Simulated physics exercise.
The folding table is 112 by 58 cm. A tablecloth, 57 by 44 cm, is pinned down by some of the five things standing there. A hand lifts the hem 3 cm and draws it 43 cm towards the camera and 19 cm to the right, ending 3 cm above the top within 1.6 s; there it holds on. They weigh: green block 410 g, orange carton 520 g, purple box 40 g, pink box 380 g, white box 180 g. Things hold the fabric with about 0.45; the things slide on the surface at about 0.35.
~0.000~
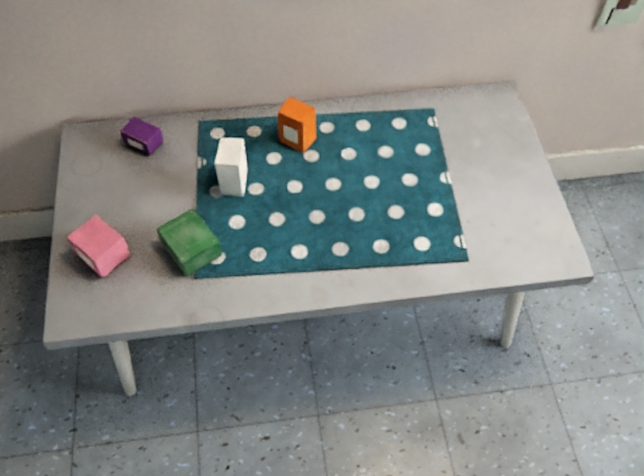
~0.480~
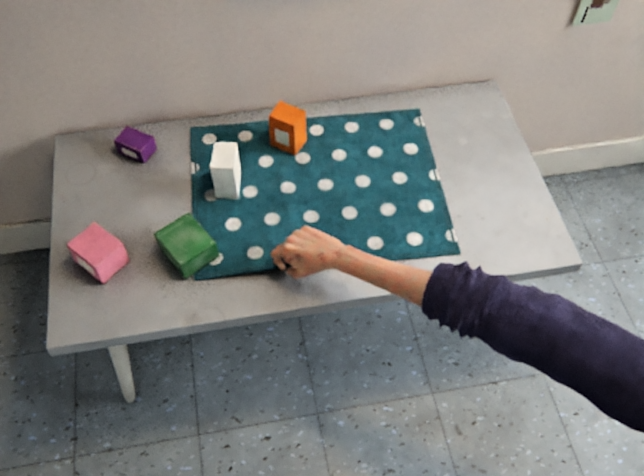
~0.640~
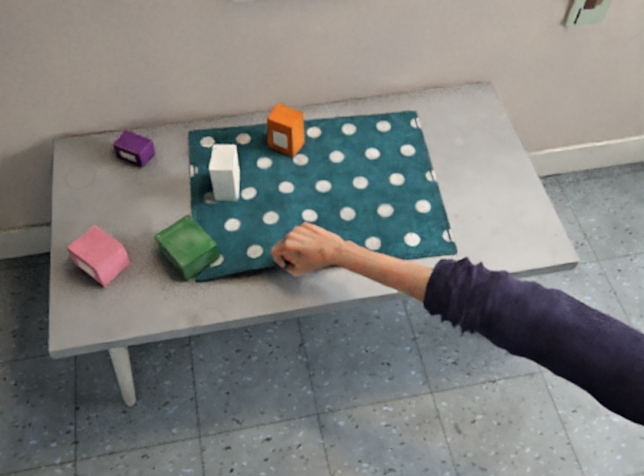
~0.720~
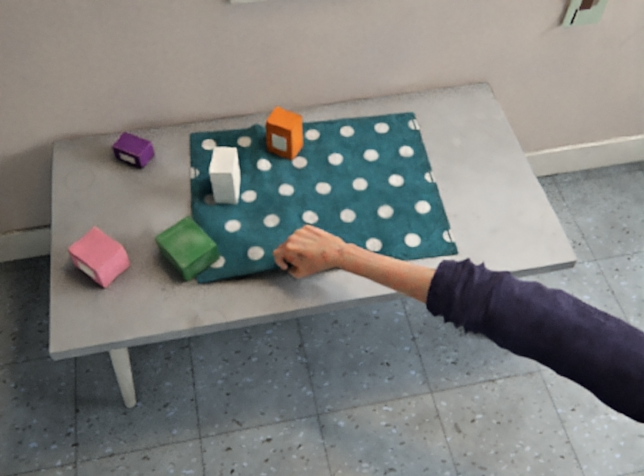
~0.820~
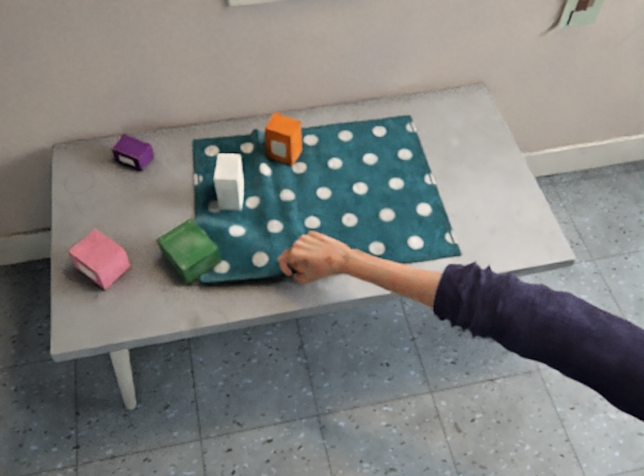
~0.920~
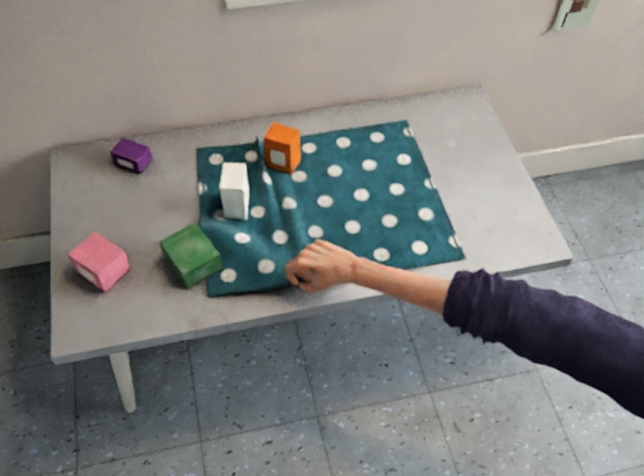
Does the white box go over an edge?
Result: White box falls off.
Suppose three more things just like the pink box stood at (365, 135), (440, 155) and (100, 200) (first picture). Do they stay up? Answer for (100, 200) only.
There: Remains.
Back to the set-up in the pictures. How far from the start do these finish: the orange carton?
Orange carton over the edge.
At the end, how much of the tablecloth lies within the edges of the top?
Some 0 per cent of it.
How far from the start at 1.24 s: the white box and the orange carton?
About: White box 15 cm, orange carton 15 cm.
After 1.2 s, 85 % of the tablecloth is still over the top; white box 17 cm off its start, orange carton 15 cm off its start, green block 3 cm off its start.
After 1.6 s, 60 % of the tablecloth is still over the top; white box 32 cm off its start, orange carton 28 cm off its start, green block 3 cm off its start.
After 1.9 s, 30 % of the tablecloth is still over the top; white box over the edge, orange carton 41 cm off its start at (349, 254), green block 3 cm off its start at (193, 253).
After 2.2 s, 20 % of the tablecloth is still over the top; white box over the edge, orange carton 47 cm off its start, green block 3 cm off its start.
After 3.8 s, 0 % of the tablecloth is still over the top; white box over the edge, orange carton over the edge, green block 3 cm off its start at (192, 253).
